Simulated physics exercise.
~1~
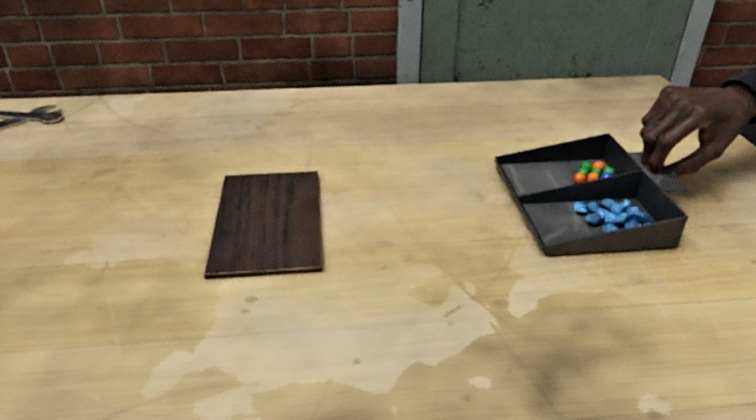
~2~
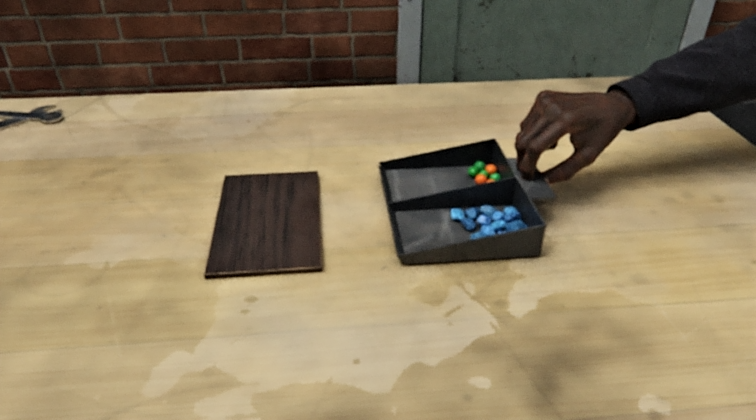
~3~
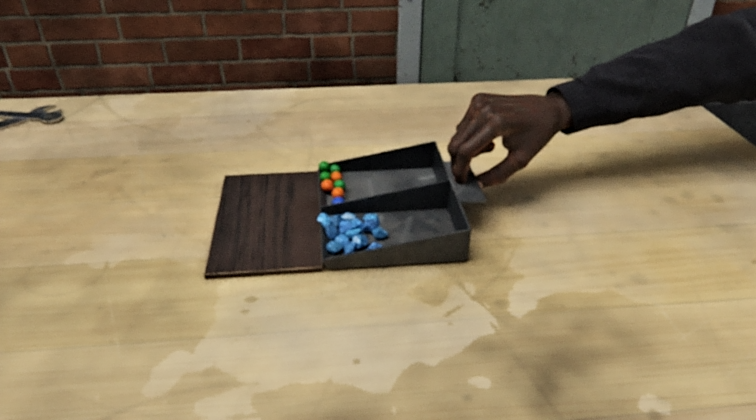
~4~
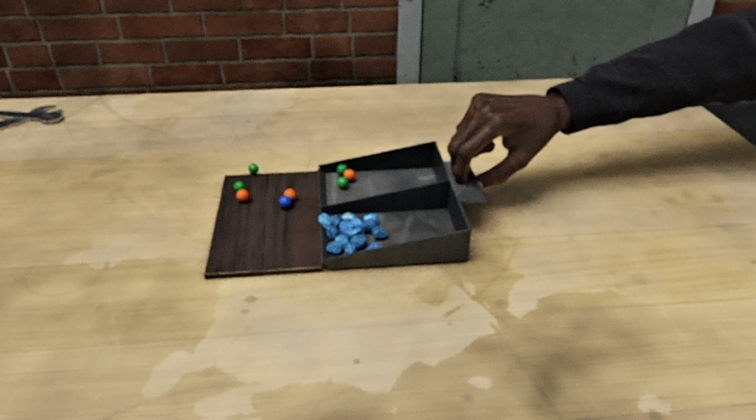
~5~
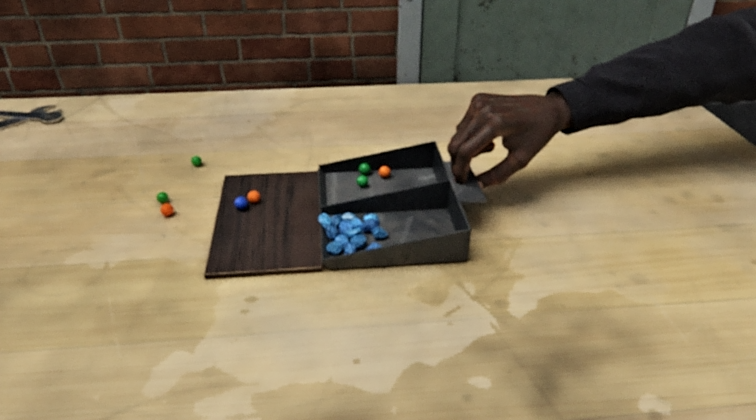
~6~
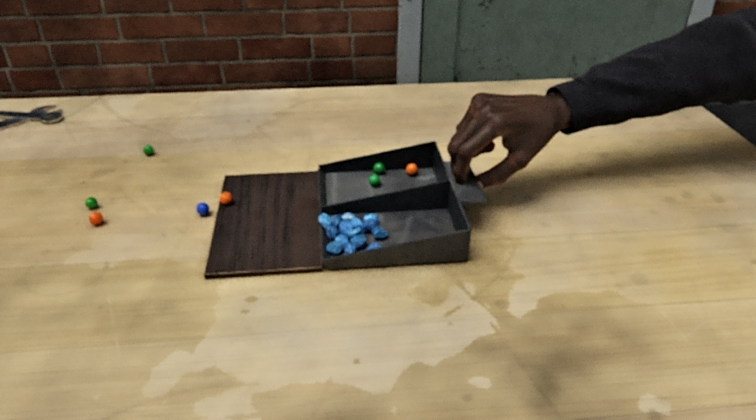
A hand slides a tray left against a board, and colored balls roll out while blue stones stay.
